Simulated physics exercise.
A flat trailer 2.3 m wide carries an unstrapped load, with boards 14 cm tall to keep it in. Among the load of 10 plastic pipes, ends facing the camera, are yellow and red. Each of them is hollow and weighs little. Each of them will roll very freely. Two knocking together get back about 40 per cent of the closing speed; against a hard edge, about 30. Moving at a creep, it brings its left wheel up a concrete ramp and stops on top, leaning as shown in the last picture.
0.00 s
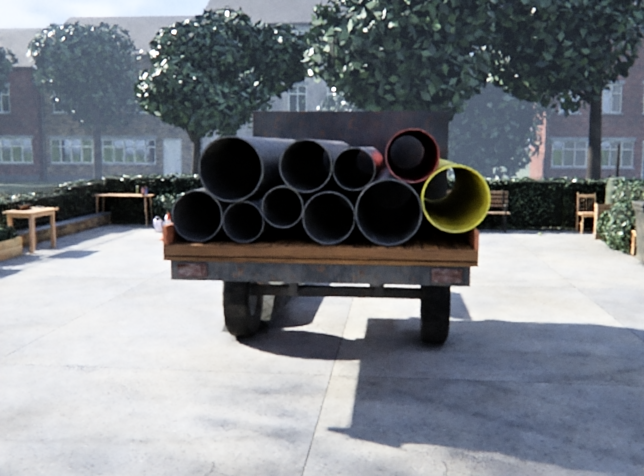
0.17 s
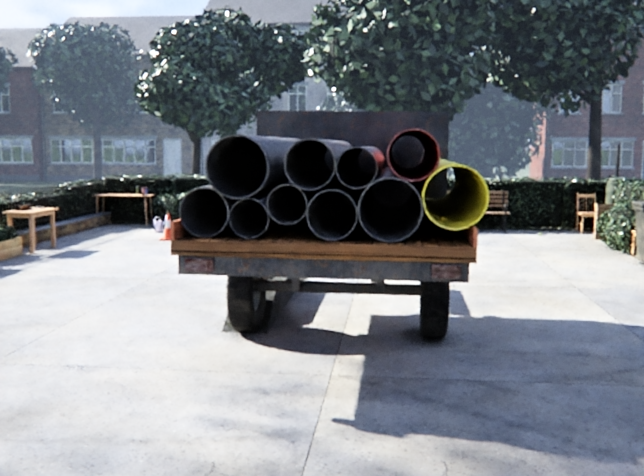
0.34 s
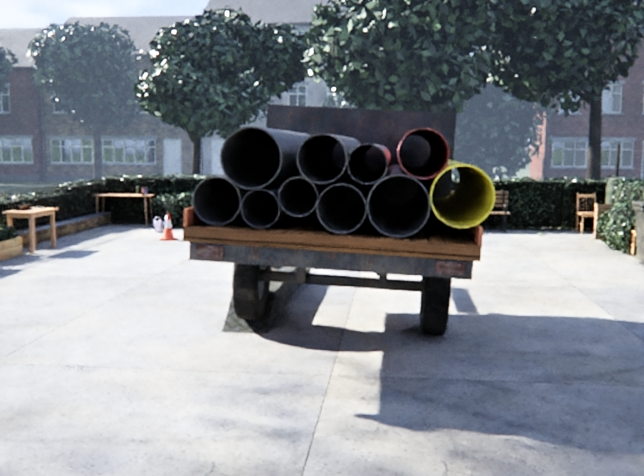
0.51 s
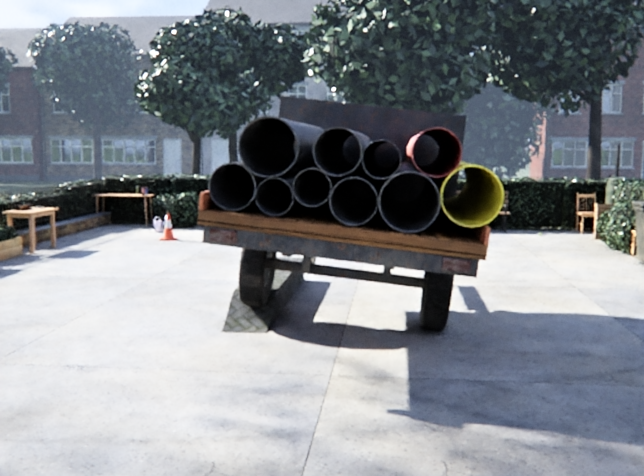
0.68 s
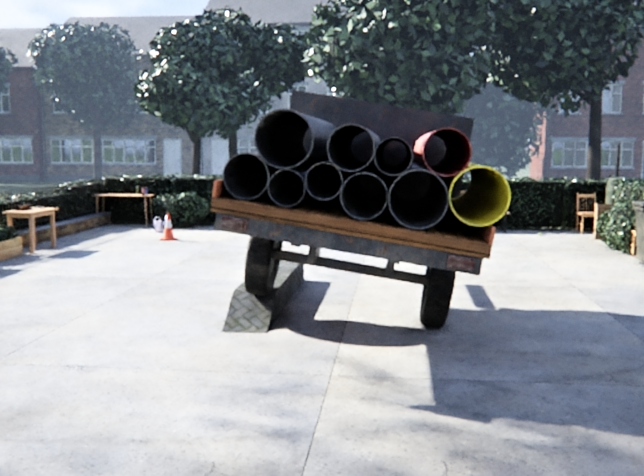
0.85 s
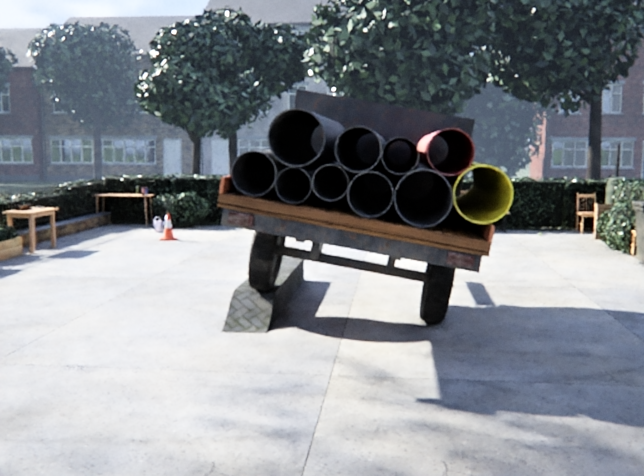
Flatbed trailer stacked with black, red and yellow pipes climbing a ramp with its left wheel, leaning gradually to the right.
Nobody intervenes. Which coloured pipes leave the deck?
First, yellow leaves the load; next, red leaves the load.
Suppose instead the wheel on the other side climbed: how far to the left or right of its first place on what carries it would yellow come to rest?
I reckon some 0 cm toward the right.
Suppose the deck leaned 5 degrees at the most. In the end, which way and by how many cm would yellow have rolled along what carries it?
Rightwards, around 0 cm.
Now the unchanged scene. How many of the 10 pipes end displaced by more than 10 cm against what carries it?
Altogether it comes to 8.
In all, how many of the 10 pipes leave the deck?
Total: 2.
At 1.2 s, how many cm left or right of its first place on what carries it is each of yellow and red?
Rightward shift: Yellow 15 cm, red 10 cm.
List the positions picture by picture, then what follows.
In the first picture, yellow (456, 199), red (412, 156); 5 of the 10 make up the bottom layer.
In the second picture, yellow (456, 198), red (414, 155); the deck is level.
In the third picture, yellow (463, 197), red (424, 154); the deck slopes 3° down to the right.
In the fourth picture, yellow (472, 196), red (437, 153); the deck slopes 6° down to the right.
In the fifth picture, yellow (480, 196), red (447, 152); the deck slopes 9° down to the right.
In the sixth picture, yellow (483, 195), red (451, 152); the deck slopes 10° down to the right.
Then, 1.2 s in, yellow is on the deck, 5 cm from the right edge, rolling right; red is up on others, 40 cm from the right edge, rolling right; 0 off so far.
Then, 1.5 s in, yellow is dropping off the right side; red is up on others, 15 cm from the right edge, rolling right; 1 off so far.
Then, 1.8 s in, yellow is dropping off the right side; red is dropping off the right side; 2 off so far.
In the end (4.3 s), yellow is on the ground to the right; red is on the ground to the right; 2 off so far.
